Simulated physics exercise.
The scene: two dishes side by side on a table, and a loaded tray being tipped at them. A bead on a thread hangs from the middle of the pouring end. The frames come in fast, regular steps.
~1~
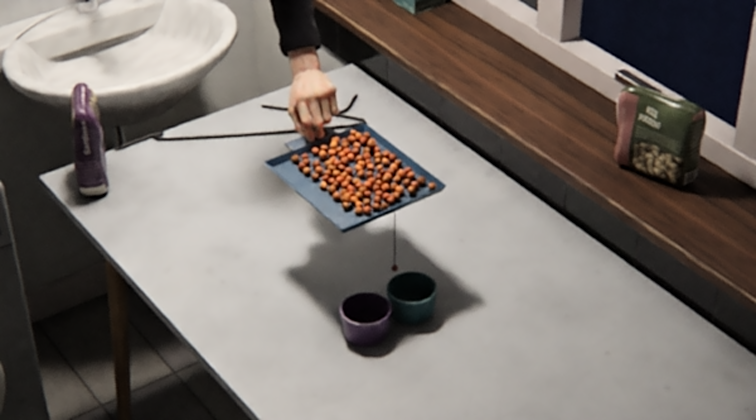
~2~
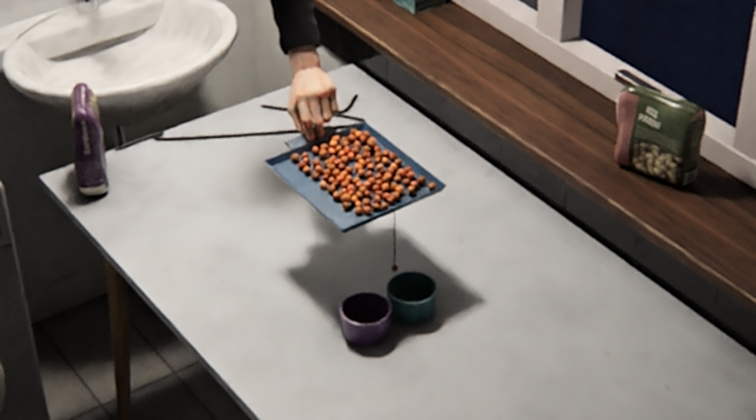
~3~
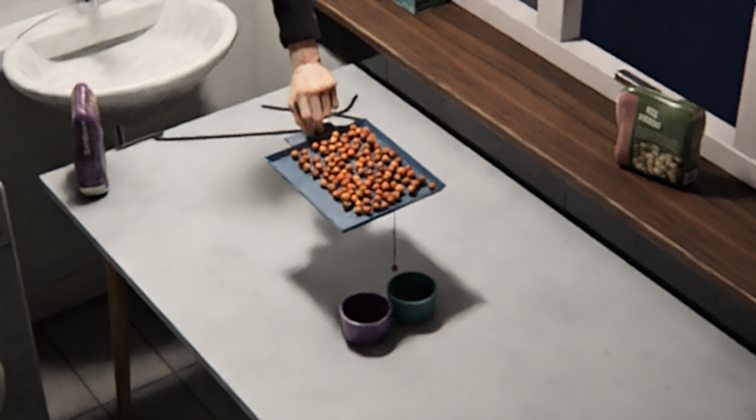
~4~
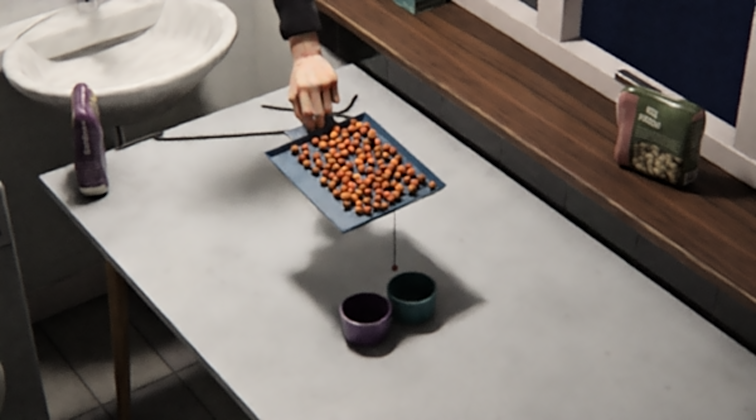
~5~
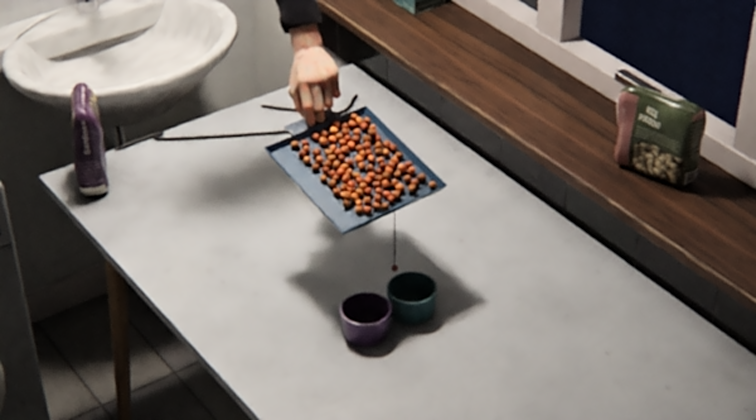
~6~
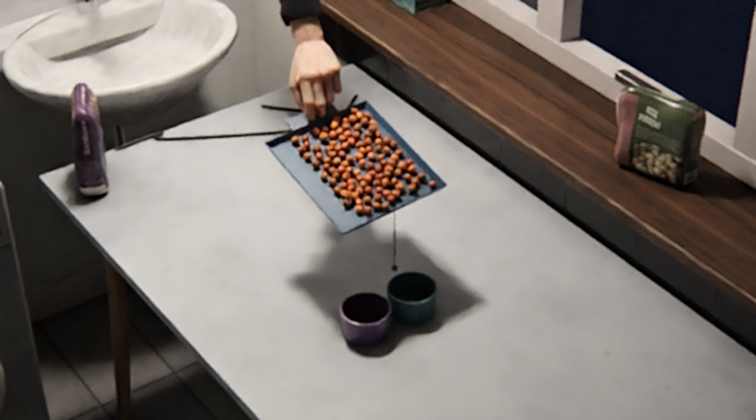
A hand gripped the far end of a blue tray of orange-brown coated peanuts above two small dishes, one purple and one teal, and slowly tilted it slightly, its near left corner lowest.
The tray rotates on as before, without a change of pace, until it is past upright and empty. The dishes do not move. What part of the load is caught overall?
Together they catch the larger part.
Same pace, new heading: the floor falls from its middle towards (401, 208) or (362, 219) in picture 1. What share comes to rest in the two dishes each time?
First some 50, then 60 per cent.
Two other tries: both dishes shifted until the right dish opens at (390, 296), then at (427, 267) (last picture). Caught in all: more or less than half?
One: Most of it. Two: Below a half.
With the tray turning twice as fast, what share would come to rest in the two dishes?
Near 70 %.
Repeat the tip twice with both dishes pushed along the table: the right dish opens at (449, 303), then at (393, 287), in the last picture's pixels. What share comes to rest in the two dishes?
Roughly 0 per cent, and 60 per cent.
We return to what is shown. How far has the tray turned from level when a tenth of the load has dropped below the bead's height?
At some 70 degrees.
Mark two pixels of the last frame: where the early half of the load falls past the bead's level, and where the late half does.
Around (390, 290) and then (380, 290).
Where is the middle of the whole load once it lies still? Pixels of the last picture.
At about (382, 321).
Shortly afterwards, tray tipped steeply; all but a few on the tray; only a few in the left dish; only a few outside both; a little in the air.
Next, tray tipped right over; near a third in the left dish; near a third in the right dish; near a quarter outside both; a little in the air.
Some moments later, tray tipped past a quarter turn; near half in the left dish; near a third in the right dish; near a quarter outside both.
In the end, tray tipped past a quarter turn; near half in the left dish; near a third in the right dish; near a quarter outside both.
